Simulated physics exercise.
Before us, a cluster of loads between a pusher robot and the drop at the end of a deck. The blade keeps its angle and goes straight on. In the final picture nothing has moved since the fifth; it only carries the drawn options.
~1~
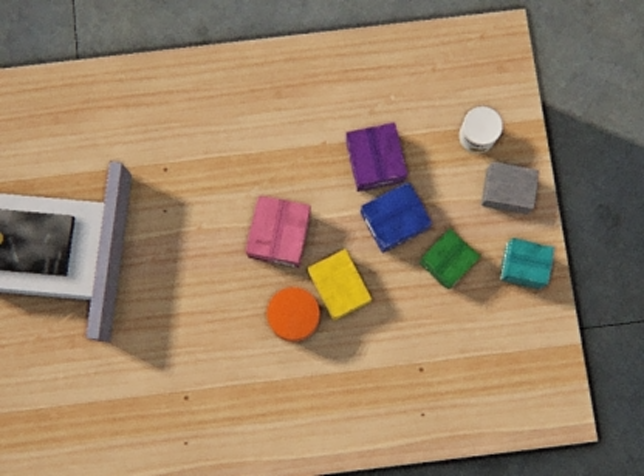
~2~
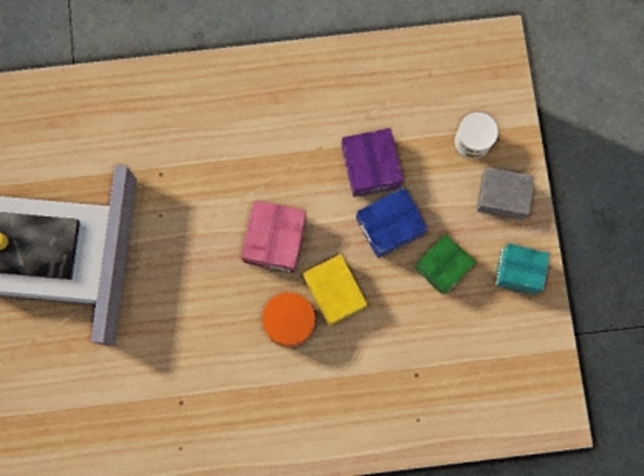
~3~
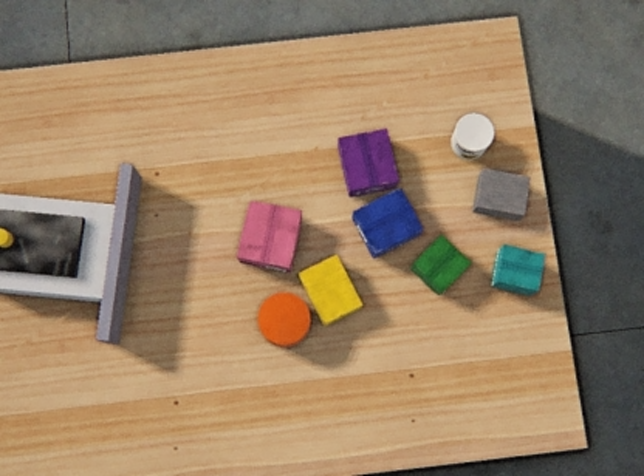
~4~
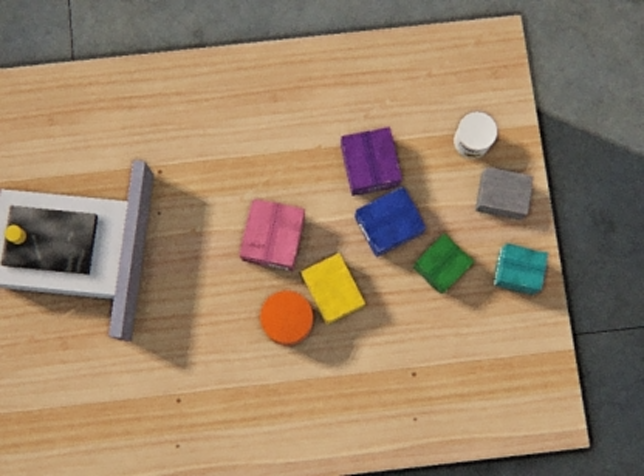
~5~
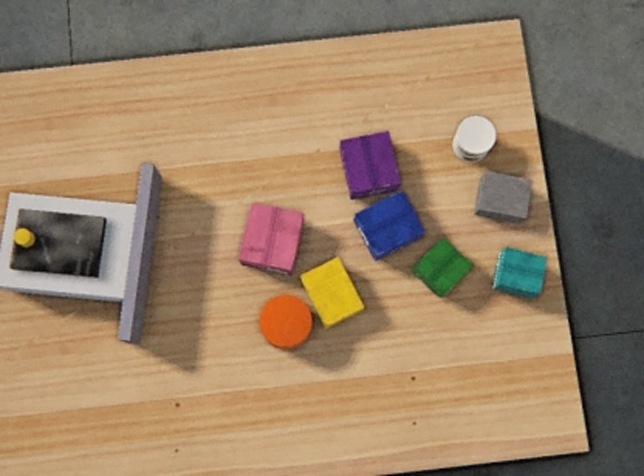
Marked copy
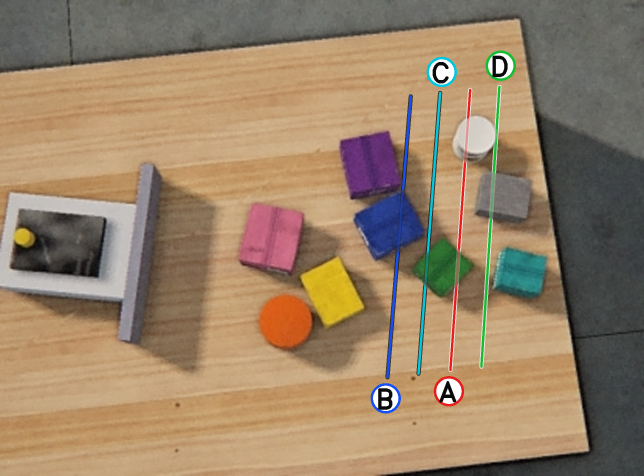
A pale wooden deck with dark grey paving around it is seen from above, its right edge in view. At the left is a white machine with a dark top, a yellow knob and a grey upright plate, facing a loose cluster of pink, purple, blue, yellow, green, turquoise and grey blocks with orange and white round pieces. The machine creeps right across the open gap, touching nothing, while the blocks stay put and the camera sways very slightly.
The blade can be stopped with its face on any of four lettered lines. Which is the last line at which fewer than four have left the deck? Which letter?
A is the last line within the limit.
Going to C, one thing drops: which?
It is the grey crate.
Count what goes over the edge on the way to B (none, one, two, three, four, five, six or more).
By then, none.
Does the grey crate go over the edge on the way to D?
By then, yes.
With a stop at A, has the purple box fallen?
No.
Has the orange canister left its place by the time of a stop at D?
Yes.
On the marked copy, A at (461, 226); B at (400, 232); C at (430, 229); D at (491, 222).
With A. Early on, robot (184, 231); pink parcel (291, 238); turquoise box (519, 273).
Further on, robot (300, 218); grey crate (509, 197); blue parcel (460, 221).
At the end, robot (392, 208); turquoise box over the edge; grey crate over the edge; two fallen.
As for the rest, B is within the limit but short; C is within the limit but short; D drops four.
